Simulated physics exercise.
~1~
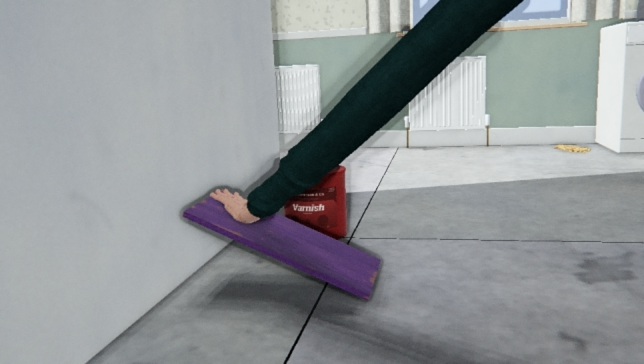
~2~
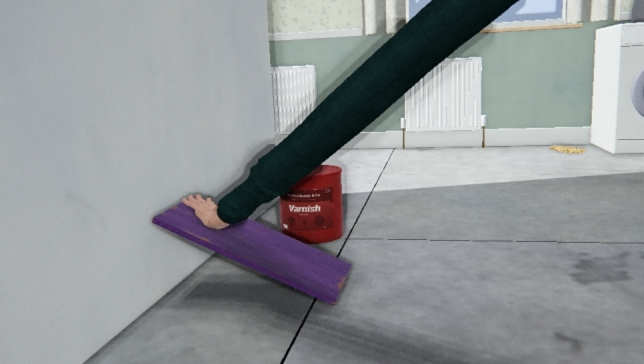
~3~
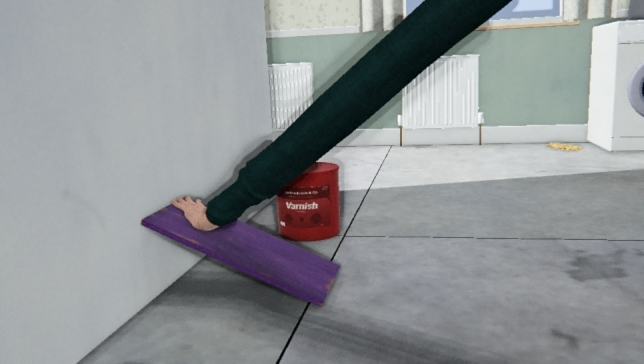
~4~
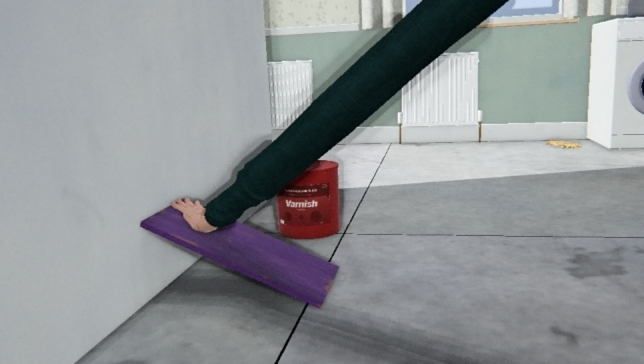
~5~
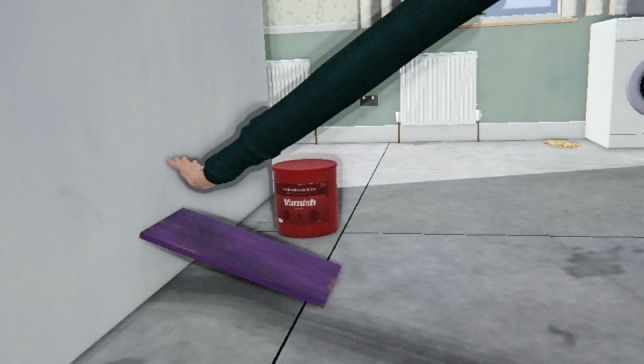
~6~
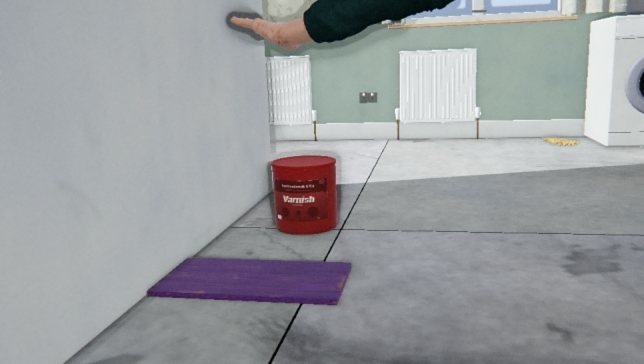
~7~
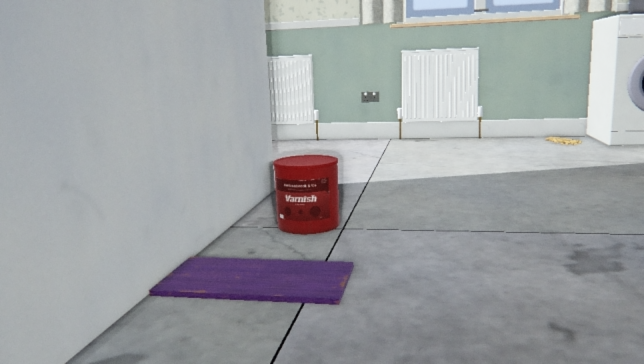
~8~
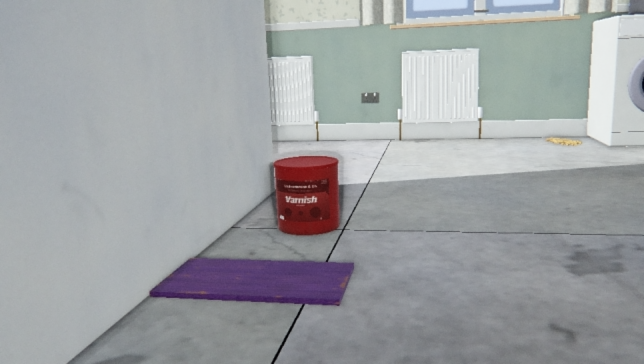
At first, a hand in a dark green sleeve holds a purple board tilted against a pale grey wall, with a red pail labelled as varnish standing just behind it. The hand shifts the board a little to the left, closer to the wall, and holds it there at a low slant. Then the fingers let go and the arm lifts away. Left alone, the board slips down the wall and drops to the floor as the arm withdraws. It ends lying flat and still on the grey floor, in front of the undisturbed pail.
